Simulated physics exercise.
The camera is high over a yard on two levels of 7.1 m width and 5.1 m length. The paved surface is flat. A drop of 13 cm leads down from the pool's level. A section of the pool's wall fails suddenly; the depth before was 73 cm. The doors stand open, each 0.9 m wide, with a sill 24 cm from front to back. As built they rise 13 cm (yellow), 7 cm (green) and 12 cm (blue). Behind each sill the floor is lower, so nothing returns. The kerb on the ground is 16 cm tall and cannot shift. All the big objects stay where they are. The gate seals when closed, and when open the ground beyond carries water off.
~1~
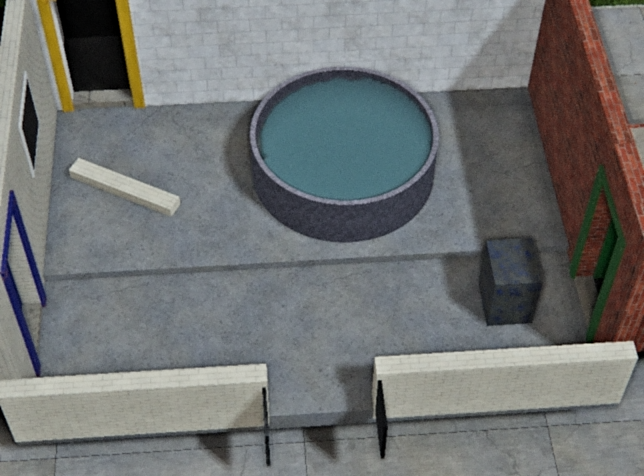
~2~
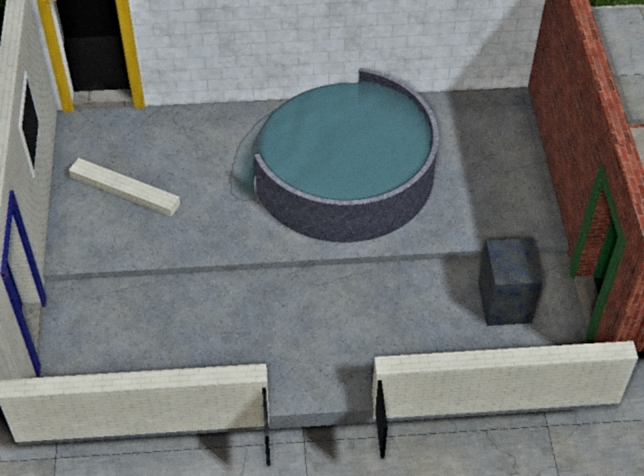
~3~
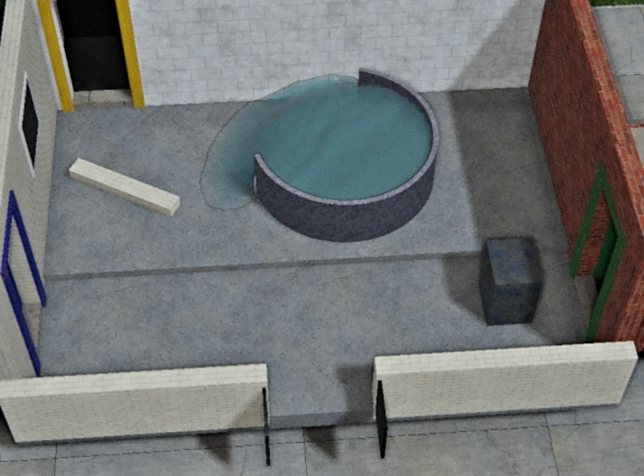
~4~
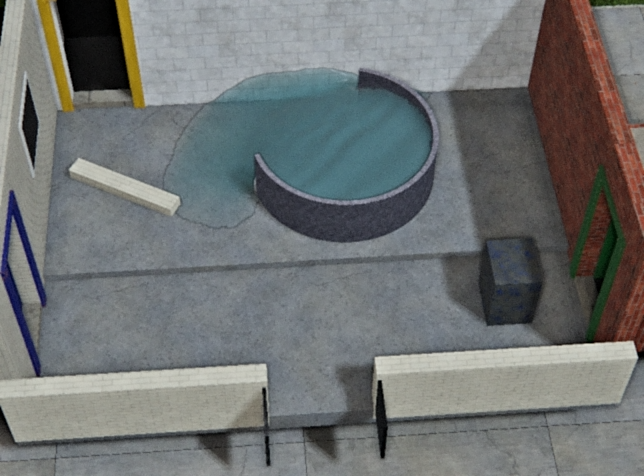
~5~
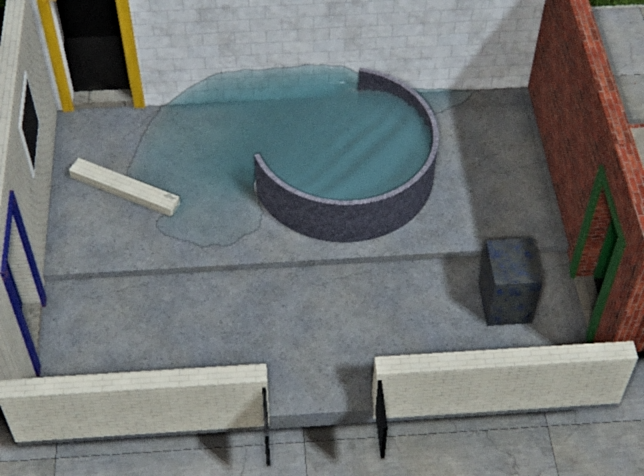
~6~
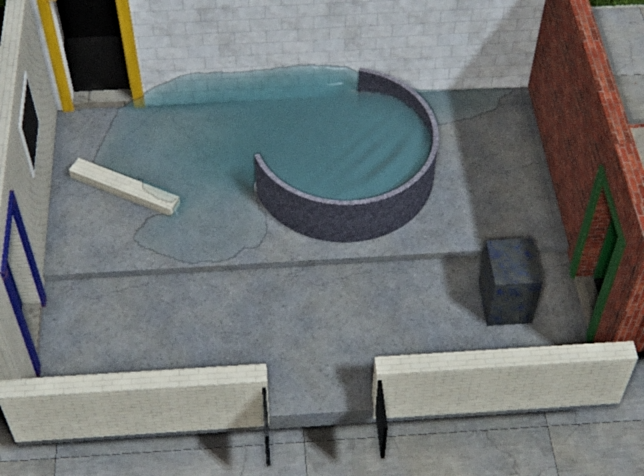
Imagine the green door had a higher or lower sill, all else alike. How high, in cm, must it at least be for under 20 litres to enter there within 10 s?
Some 12.5 cm above the ground.
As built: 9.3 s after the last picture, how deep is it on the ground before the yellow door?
Roughly 8.5 cm deep.
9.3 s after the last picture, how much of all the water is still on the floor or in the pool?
Roughly 80 in a hundred.
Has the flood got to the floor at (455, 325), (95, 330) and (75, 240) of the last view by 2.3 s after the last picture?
In turn: Dry, flooded, wet.
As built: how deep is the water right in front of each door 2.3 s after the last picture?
In cm: Yellow 38, green 1, blue 7.
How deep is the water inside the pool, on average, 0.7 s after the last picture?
Roughly 39 cm on average.
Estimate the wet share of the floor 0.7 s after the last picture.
Some 30 per cent of it.
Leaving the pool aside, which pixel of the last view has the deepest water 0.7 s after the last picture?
Around (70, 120).
Then, 0.7 s after the last picture water covers 30 % of the floor, deepest (64 cm) near (70, 120); it has not reached the green door.
Then, 2.3 s after the last picture water covers 60 % of the floor, deepest (38 cm) near (82, 111); 1 cm at the green door, 0 litres in over its 7 cm sill.
Then, 9.3 s after the last picture water covers 95 % of the floor, deepest (14 cm) near (553, 381); 13 cm at the green door, 82 litres in over its 7 cm sill.
At the green door as built, the water peaked near 14 cm, 7.1 s after the last picture.
With a sill of 10.5 cm, 39 litres would have come in within the 10 s; with 14.5 cm, 9 litres. So under 20 litres takes about 12.5 cm.
